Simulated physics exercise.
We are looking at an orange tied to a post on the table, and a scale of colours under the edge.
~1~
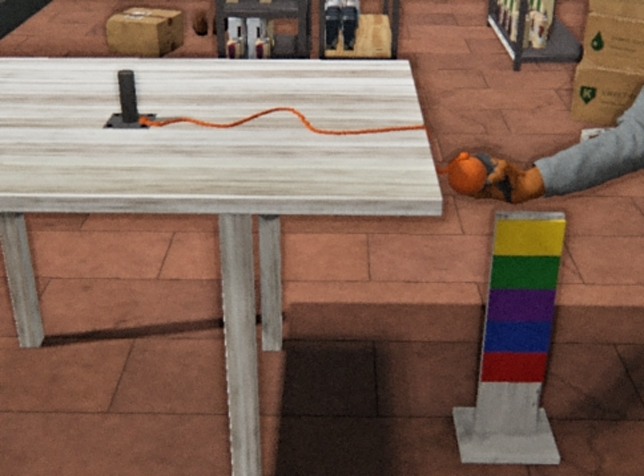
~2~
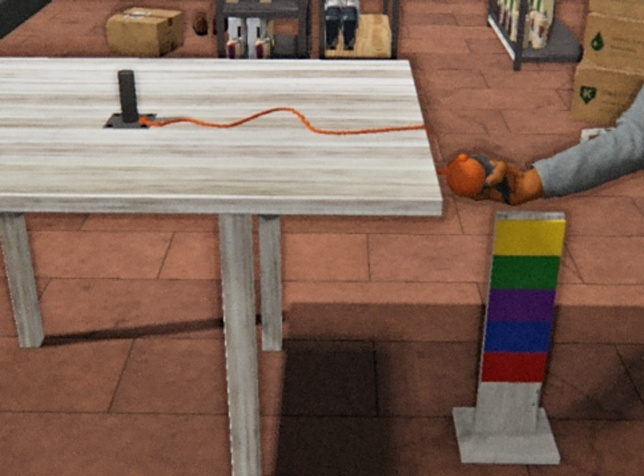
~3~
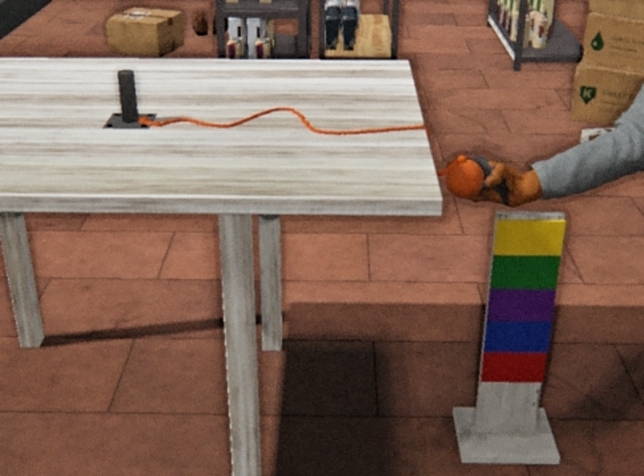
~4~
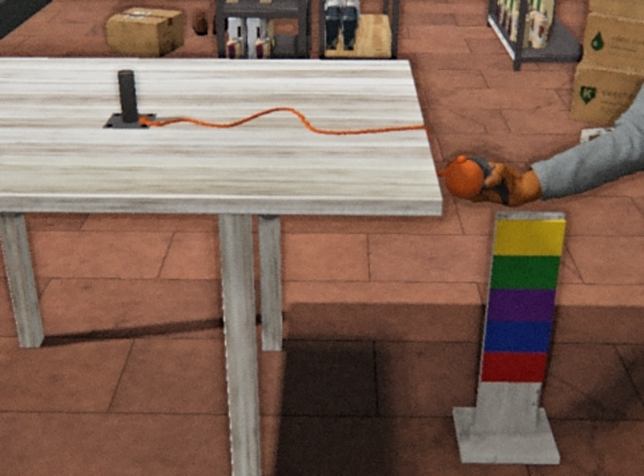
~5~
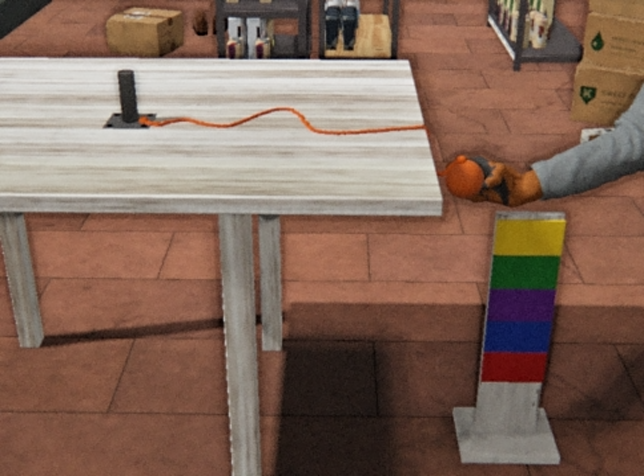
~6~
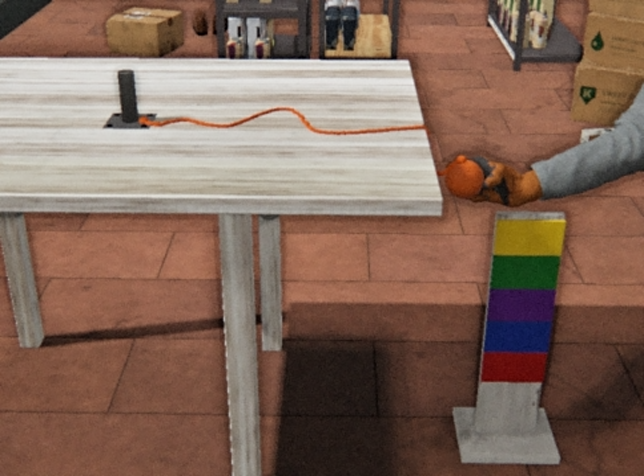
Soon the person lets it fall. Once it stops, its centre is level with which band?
The purple band.
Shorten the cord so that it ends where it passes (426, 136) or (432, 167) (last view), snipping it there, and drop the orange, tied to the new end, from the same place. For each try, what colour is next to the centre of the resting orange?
Try by try it comes out as yellow; green.
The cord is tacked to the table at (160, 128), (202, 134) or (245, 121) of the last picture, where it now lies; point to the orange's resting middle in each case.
Estimated spots in sequence: (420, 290), (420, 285), (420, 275).
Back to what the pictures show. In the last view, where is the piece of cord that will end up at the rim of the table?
Approx. (331, 133).
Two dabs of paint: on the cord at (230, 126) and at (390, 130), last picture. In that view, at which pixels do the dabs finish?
In that view they reach (257, 122) and (422, 182).
Soon after, orange near (413, 277); level with green.
Then, orange near (427, 305); level with purple.
At rest, orange near (419, 304); level with purple. The cord holds its middle at purple.
